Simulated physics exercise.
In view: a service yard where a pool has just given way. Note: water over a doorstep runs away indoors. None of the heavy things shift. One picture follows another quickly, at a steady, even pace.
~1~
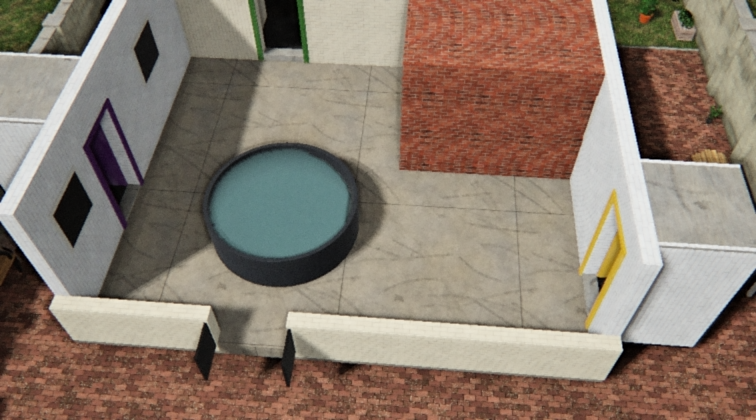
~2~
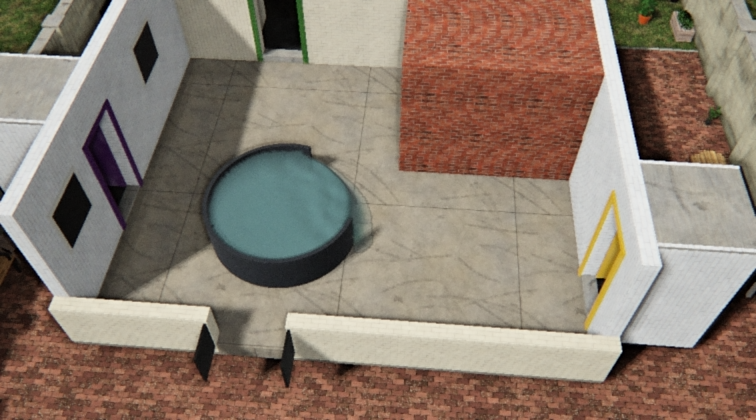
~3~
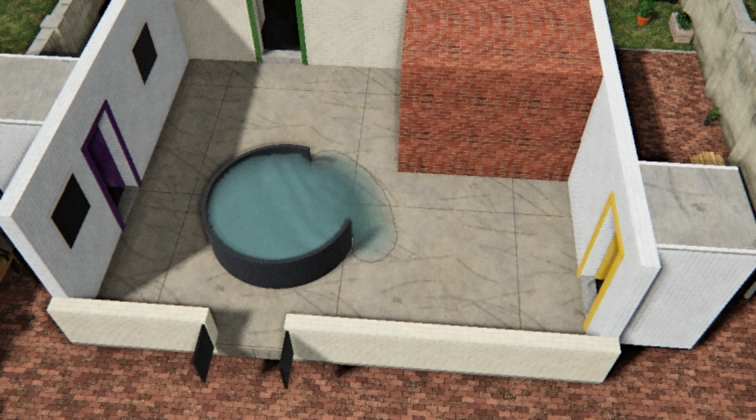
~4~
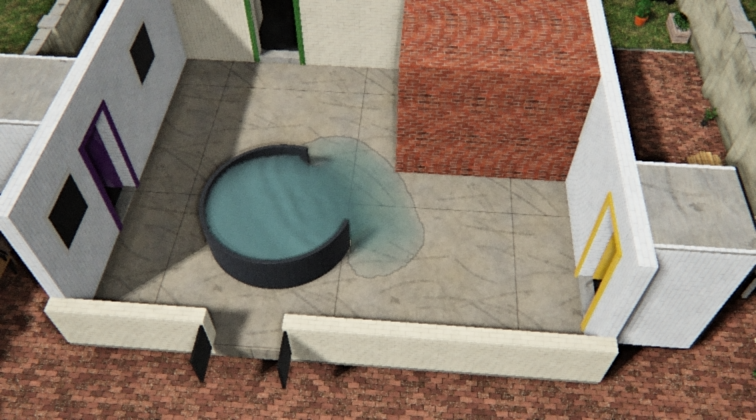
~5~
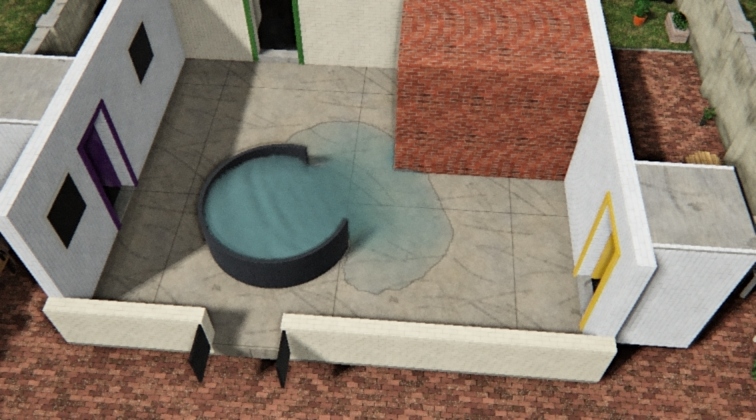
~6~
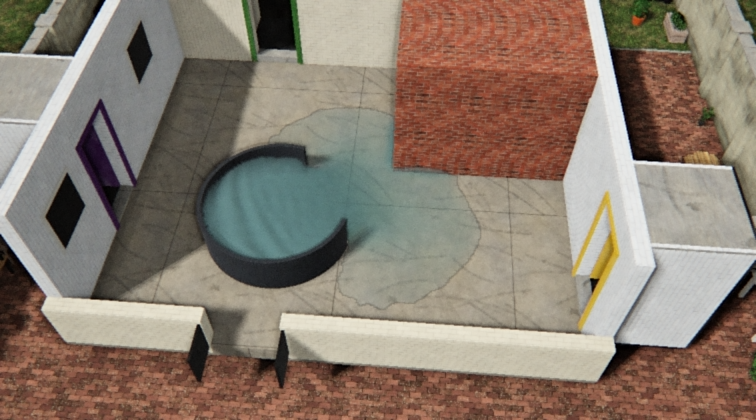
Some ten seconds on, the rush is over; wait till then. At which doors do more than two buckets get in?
Outcome: The purple door will not go over two buckets. The green door will not go over two buckets. The yellow door will be deluged.
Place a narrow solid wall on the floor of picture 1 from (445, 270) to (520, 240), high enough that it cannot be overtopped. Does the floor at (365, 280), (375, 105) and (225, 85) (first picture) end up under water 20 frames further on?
Taking the points in order - unwetted, wetted, wetted.
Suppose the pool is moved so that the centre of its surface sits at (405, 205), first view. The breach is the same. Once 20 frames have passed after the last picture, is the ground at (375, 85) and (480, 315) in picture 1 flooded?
I'd say still dry for the first and swamped for the second.
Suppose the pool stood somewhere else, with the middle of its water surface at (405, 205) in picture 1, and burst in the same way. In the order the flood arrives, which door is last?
That would be the one in green, I think.
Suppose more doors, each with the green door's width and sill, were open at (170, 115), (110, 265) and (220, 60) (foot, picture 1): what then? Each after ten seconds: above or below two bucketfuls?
The three come out short, short and short.
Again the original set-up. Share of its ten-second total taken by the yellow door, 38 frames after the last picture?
Roughly 65 per cent.
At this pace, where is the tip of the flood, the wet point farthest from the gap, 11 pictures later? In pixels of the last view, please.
My guess would be about (574, 357).
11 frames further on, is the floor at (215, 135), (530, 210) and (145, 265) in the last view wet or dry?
Lab note, in the order given: Unwetted, wet through, unwetted.
A moment on, water covers 40 % of the floor; the purple door not reached, the green door not reached, the yellow door not reached.
Next, water covers 40 % of the floor; the purple door not reached, the green door not reached, the yellow door under two buckets in.
Then, water covers 55 % of the floor; the purple door not reached, the green door wet at the sill, nothing in, the yellow door over two buckets in.
Later, water covers 90 % of the floor; the purple door wet at the sill, nothing in, the green door wet at the sill, nothing in, the yellow door far over two buckets in.
In the end, water covers 100 % of the floor; the purple door under two buckets in, the green door wet at the sill, nothing in, the yellow door far over two buckets in.
